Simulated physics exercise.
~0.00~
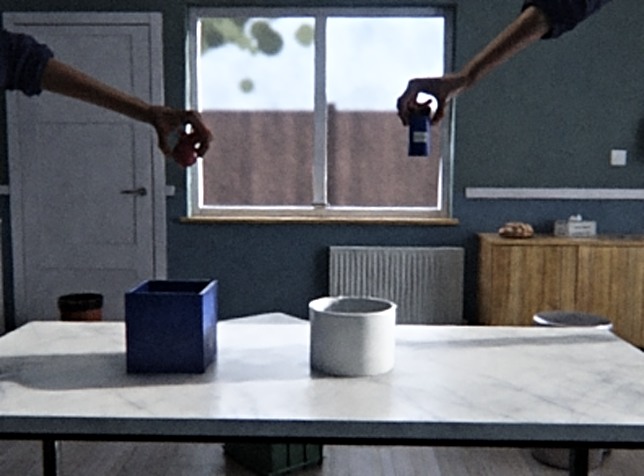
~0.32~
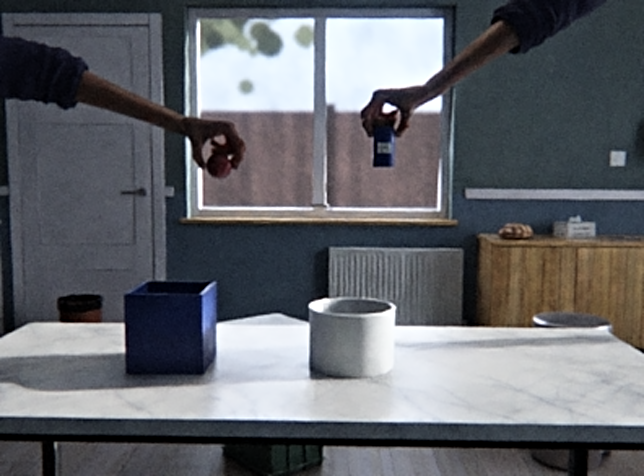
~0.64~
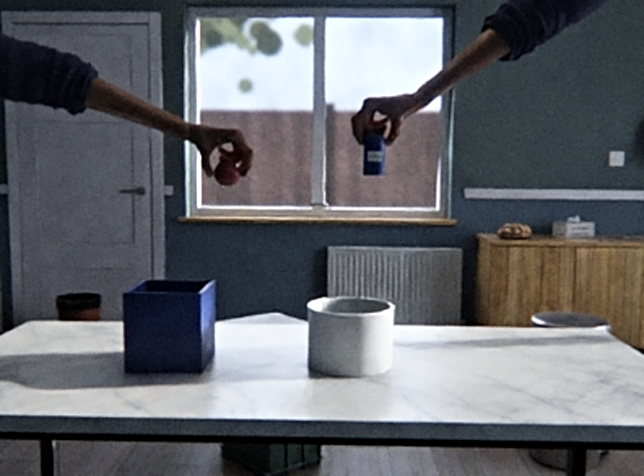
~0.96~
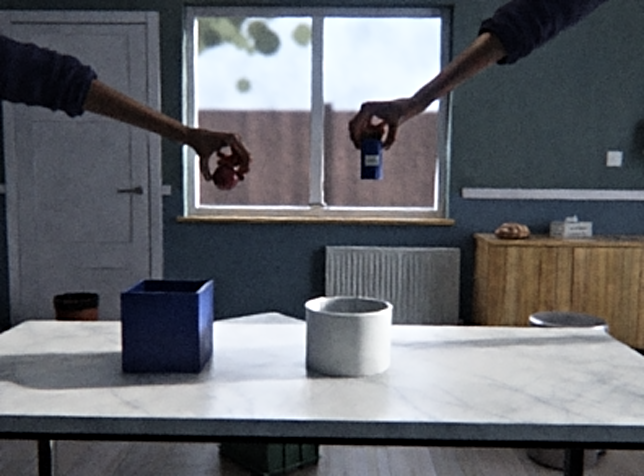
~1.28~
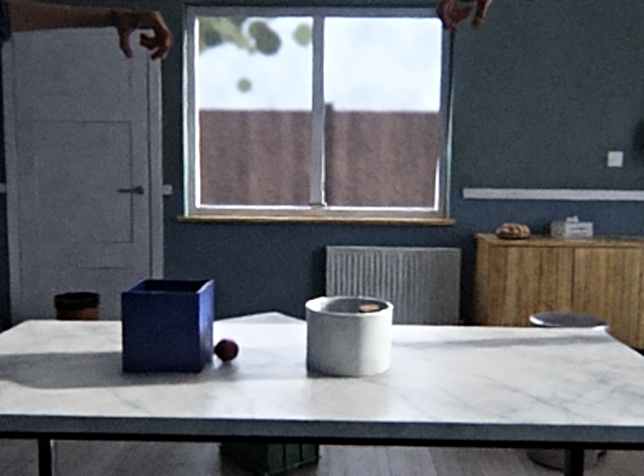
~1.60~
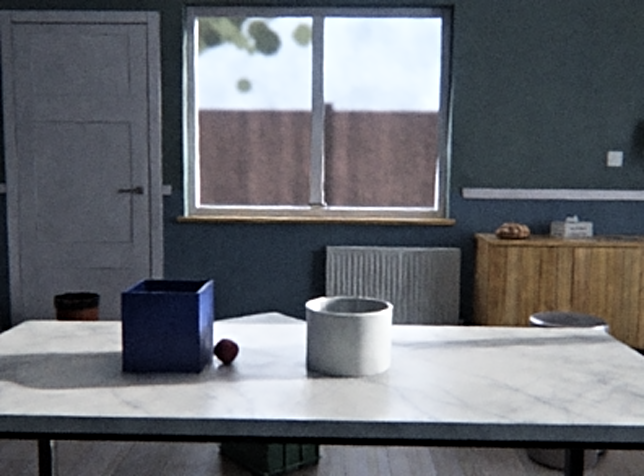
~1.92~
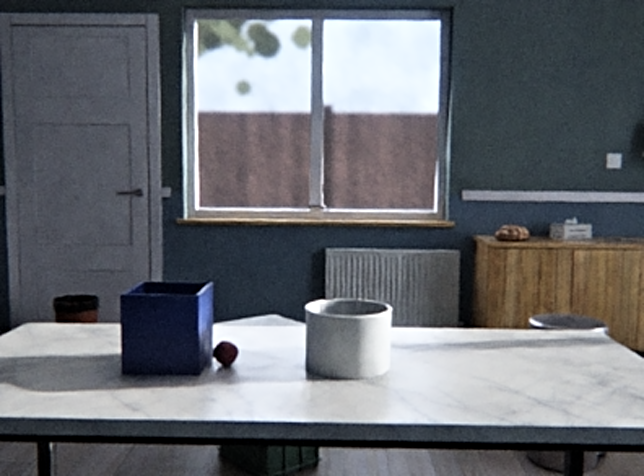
The clip opens on a marble-topped table holding a dark blue square box on the left and a white round pot on the right, with a window behind them. Two hands reach in from opposite sides, the left gripping a small red tomato and the right an upright blue shaker. They move inward and dip slightly, then hold steady. Both hands let go and draw back as the things drop. The tomato lands on the table just right of the box, while the shaker goes into the pot and sinks from sight. The tomato stays resting beside the box.
